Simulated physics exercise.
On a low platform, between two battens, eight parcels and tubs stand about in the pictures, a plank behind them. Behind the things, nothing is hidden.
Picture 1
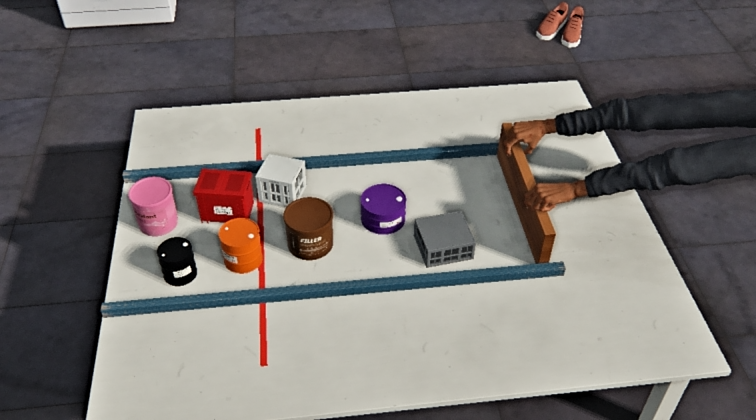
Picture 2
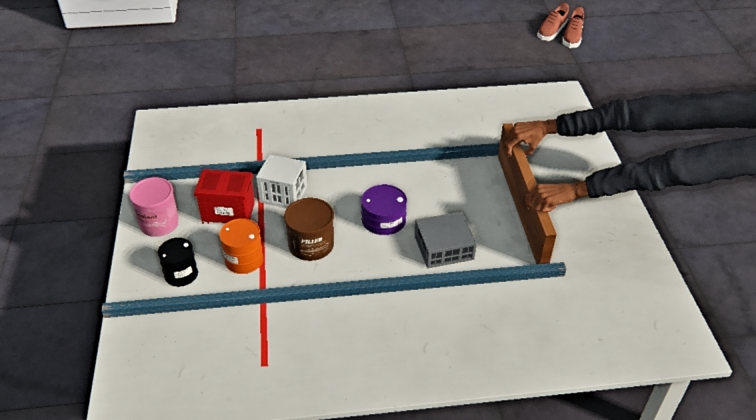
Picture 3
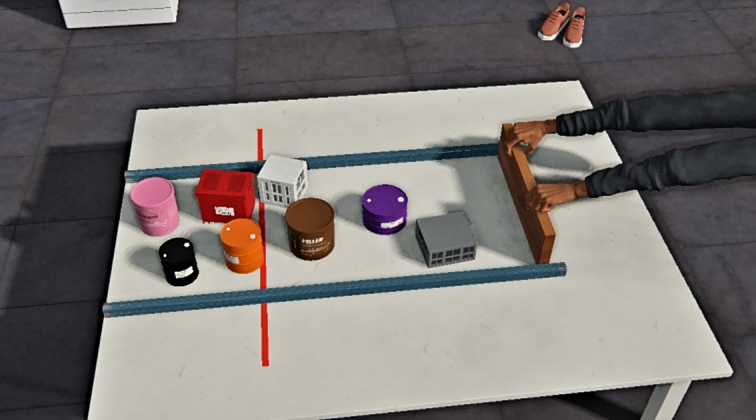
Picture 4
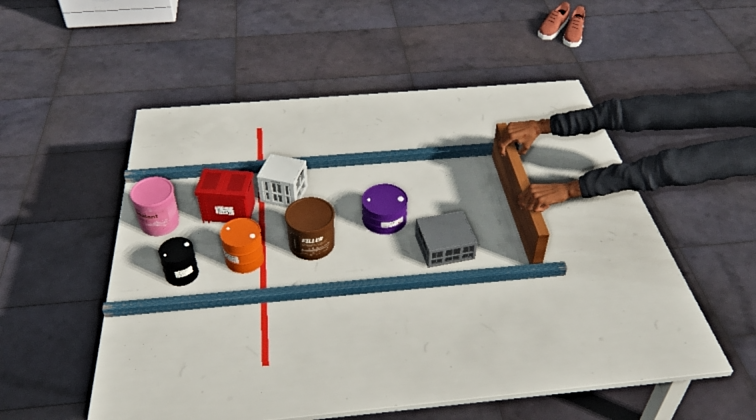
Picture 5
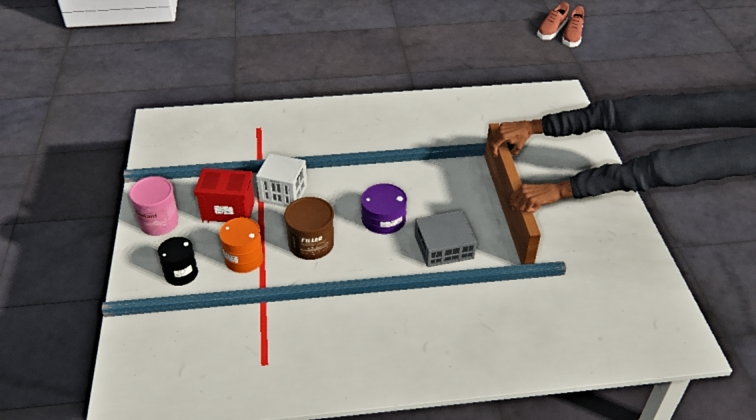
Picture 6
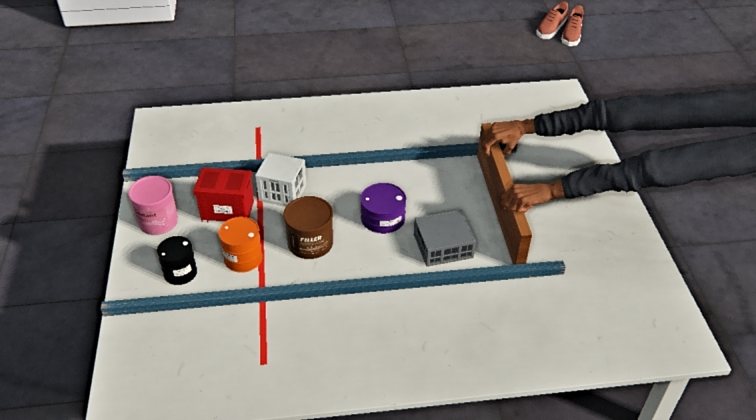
Two hands slide a wooden plank slowly left between blue rails toward eight still containers.
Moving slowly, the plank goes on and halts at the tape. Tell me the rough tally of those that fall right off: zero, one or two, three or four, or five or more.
Tally: Zero.
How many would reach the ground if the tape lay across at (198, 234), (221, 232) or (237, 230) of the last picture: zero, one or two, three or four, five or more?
One or two, either one or two, none at all.
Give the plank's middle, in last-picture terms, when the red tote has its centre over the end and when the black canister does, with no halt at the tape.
The middle is at (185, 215) when it's the red tote, and at (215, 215) when it's the black canister.
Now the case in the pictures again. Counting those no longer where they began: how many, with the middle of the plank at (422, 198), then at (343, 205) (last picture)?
Tally at point one: 1; at point two: 4.
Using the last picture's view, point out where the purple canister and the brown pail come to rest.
They end up close to (237, 216) and (187, 225).
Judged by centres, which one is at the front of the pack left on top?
It's the pink pail.
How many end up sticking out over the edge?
Result: 0.
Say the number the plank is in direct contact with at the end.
3.
Soon after, none off yet; pink pail at rest near (154, 206); black canister at rest near (177, 261); red tote at rest near (225, 197).
In the end, the number that fall off is zero.
